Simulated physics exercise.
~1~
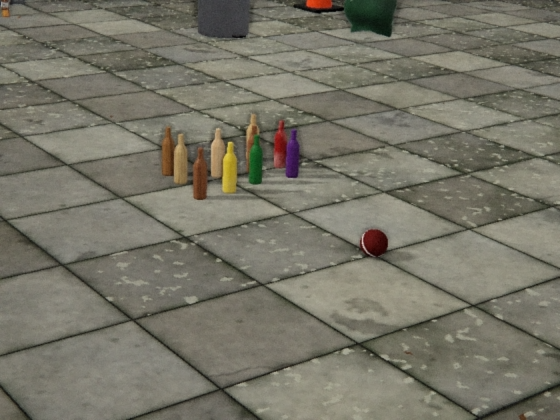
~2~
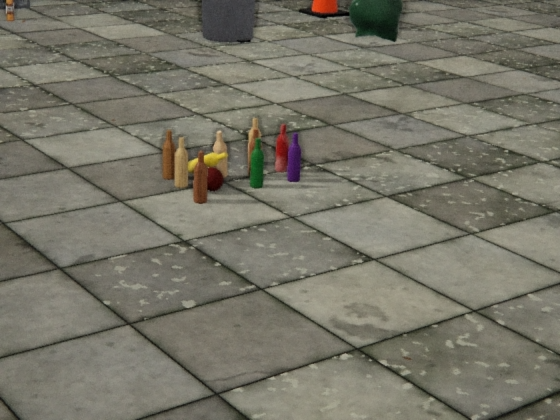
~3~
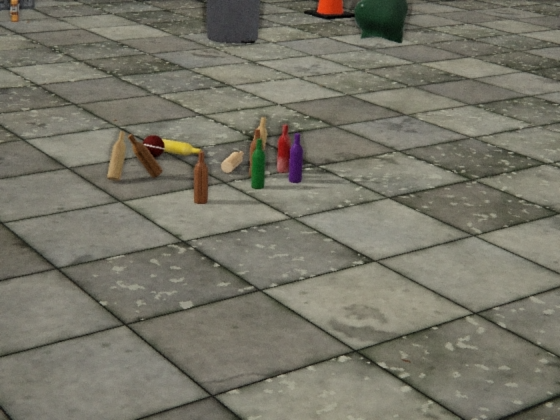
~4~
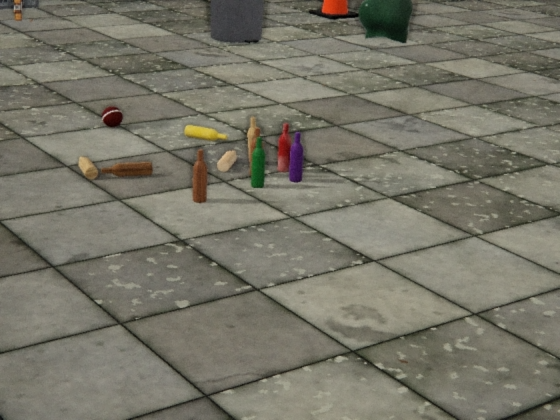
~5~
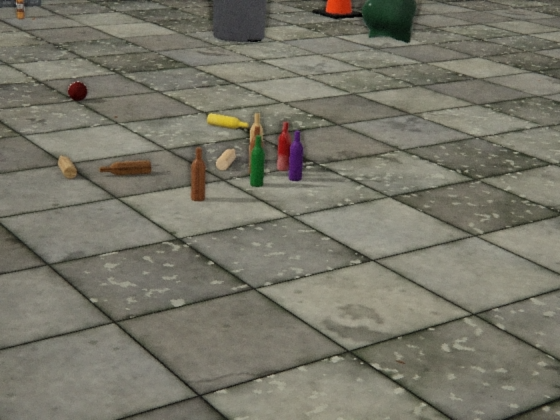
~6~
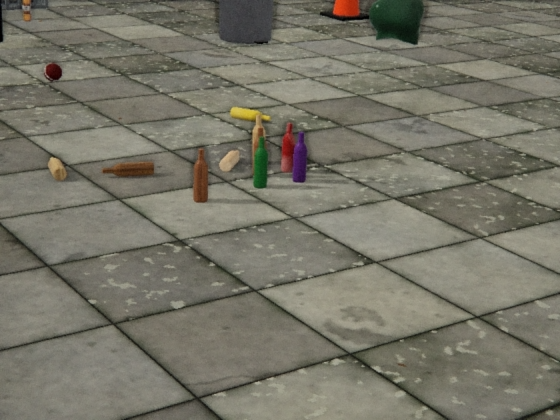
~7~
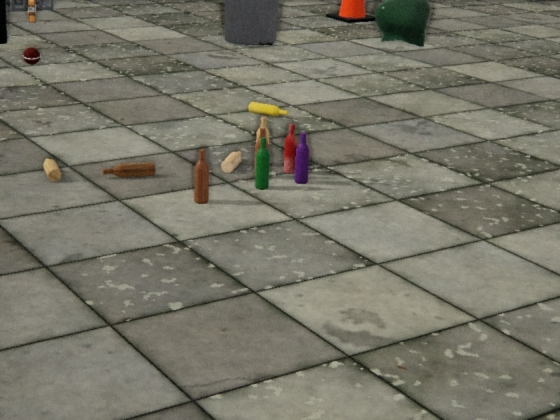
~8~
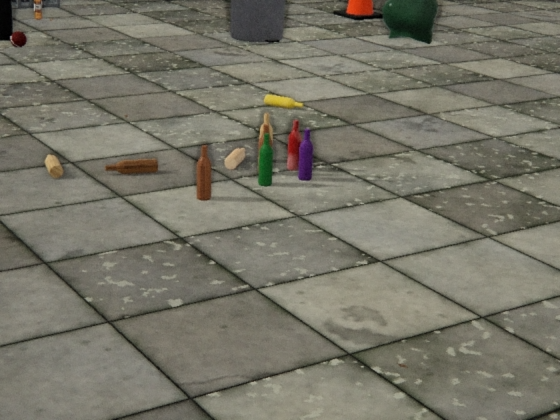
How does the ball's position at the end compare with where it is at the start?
At the start the ball is to the right of the skittles and nearer the viewer. By the end it is far behind them, near the top left corner of the view.
